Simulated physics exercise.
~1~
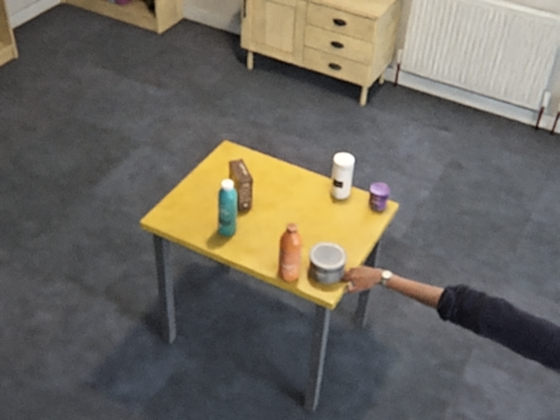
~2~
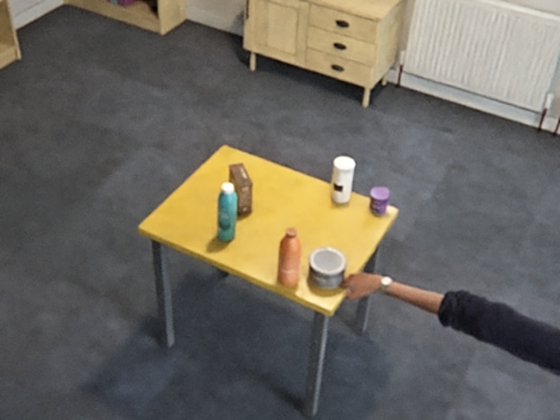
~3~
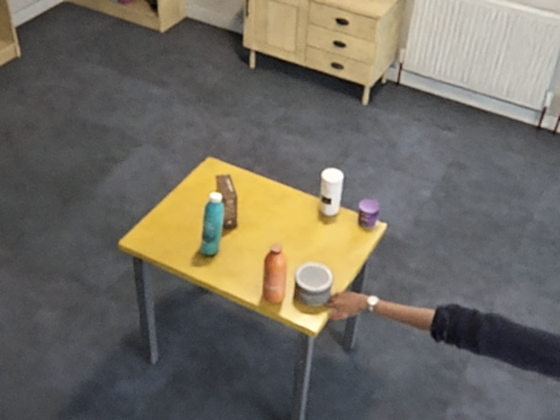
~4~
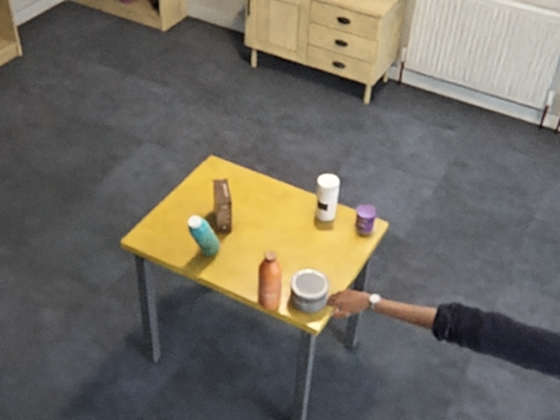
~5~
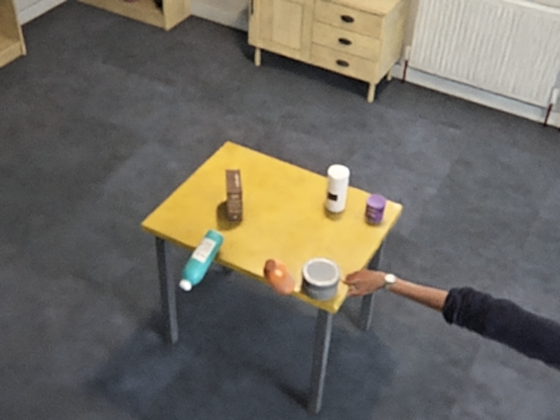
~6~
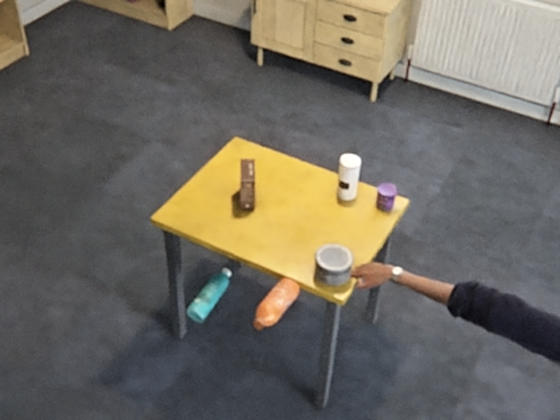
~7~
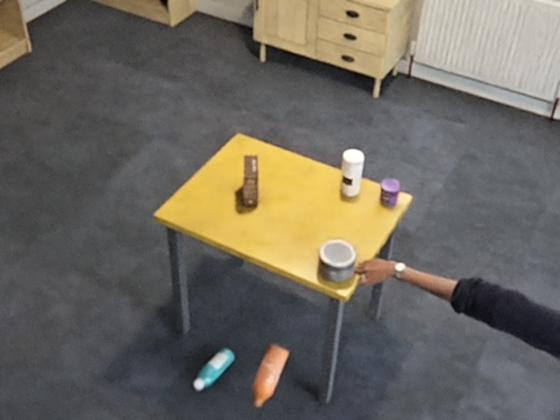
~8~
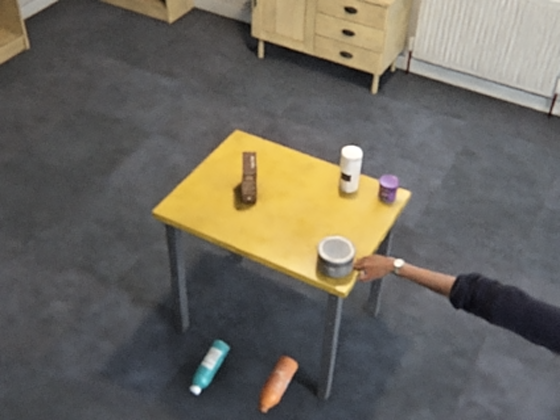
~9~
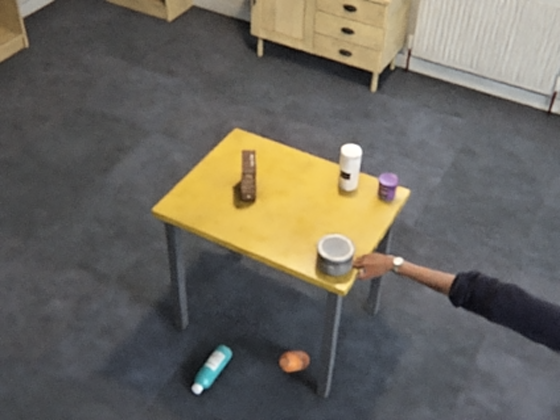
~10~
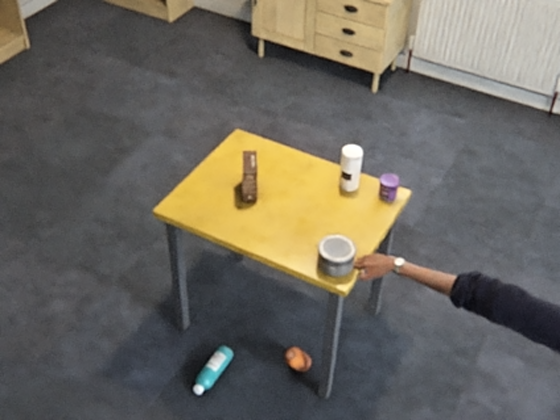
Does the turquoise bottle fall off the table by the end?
Yes, the turquoise bottle tips over the near edge of the table and ends up lying on its side on the floor.
